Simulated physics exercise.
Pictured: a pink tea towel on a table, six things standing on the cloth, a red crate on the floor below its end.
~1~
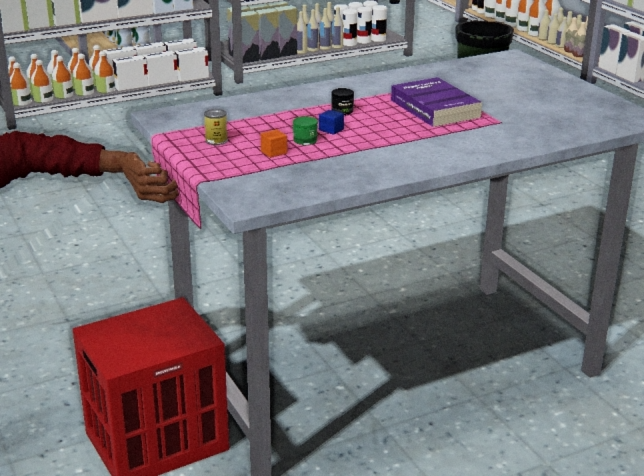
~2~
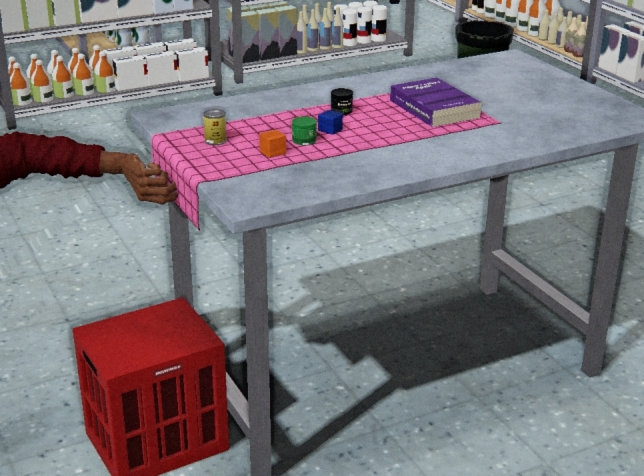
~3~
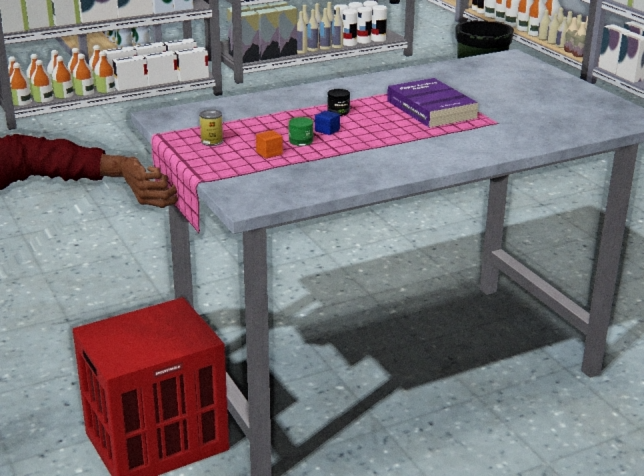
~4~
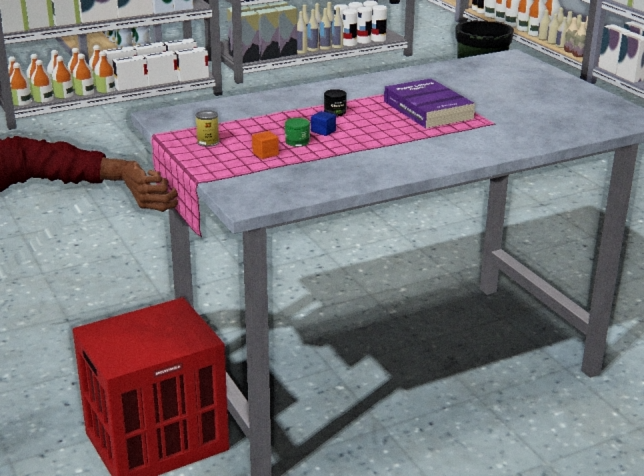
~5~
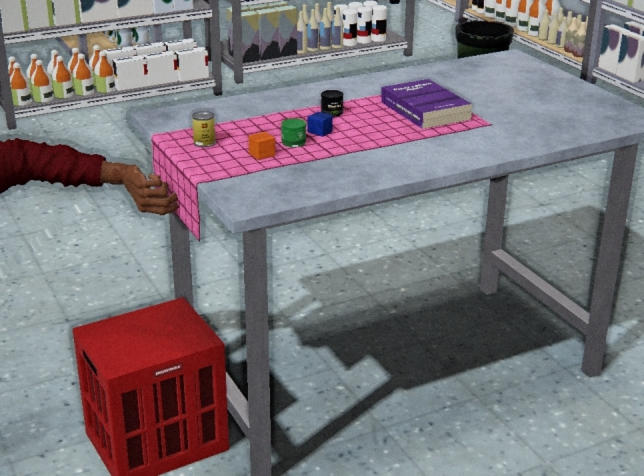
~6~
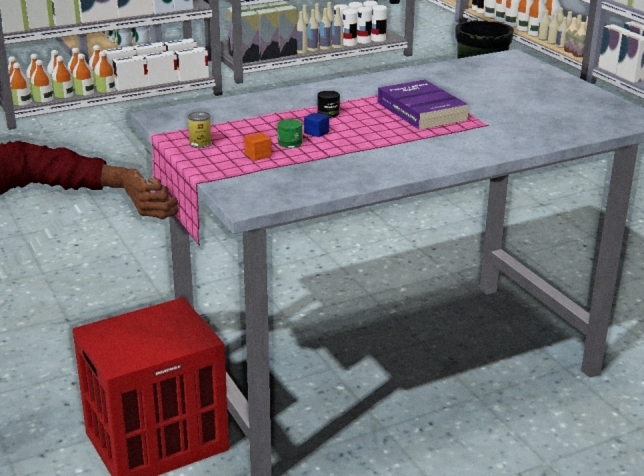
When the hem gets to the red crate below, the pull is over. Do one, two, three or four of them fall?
Three things come off.
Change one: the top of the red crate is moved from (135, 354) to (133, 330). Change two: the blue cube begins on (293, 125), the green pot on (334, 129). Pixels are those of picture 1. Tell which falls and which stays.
Outcome for the blue cube: It stays. Outcome for the green pot: It stays.
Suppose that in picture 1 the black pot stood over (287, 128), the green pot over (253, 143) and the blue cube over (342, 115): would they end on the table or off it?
I reckon the black pot takes a fall, the green pot takes a fall and the blue cube hangs on.
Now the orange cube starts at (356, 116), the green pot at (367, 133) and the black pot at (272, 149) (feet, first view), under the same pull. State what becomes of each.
You'd see the orange cube hang on, the green pot hang on and the black pot go down.
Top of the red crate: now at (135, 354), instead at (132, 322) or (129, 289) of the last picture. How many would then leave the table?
For the first height 2, for the second 1.
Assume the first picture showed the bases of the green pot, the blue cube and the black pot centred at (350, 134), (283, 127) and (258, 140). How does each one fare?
Green pot: Still up. Blue cube: Off. Black pot: Off.
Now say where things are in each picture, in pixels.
The first frame shows hem (201, 229); yellow can (215, 113); orange cube (274, 134); green pot (305, 121); blue cube (331, 114); black pot (343, 92); top of the crate (135, 354).
The second frame shows hem (200, 231); yellow can (214, 113).
The third frame shows hem (199, 234); orange cube (269, 135).
The fourth frame shows hem (202, 237); green pot (297, 122); top of the crate (135, 354).
The fifth frame shows hem (200, 242); blue cube (320, 116).
The sixth frame shows hem (200, 246); yellow can (199, 116); orange cube (258, 137); green pot (290, 124); blue cube (317, 116); black pot (329, 94).
Soon after, hem near (178, 272); yellow can gone.
Then, hem on the crate; yellow can, orange cube and green pot gone.
At rest, hem on the crate; yellow can, orange cube and green pot gone. It carries off three.
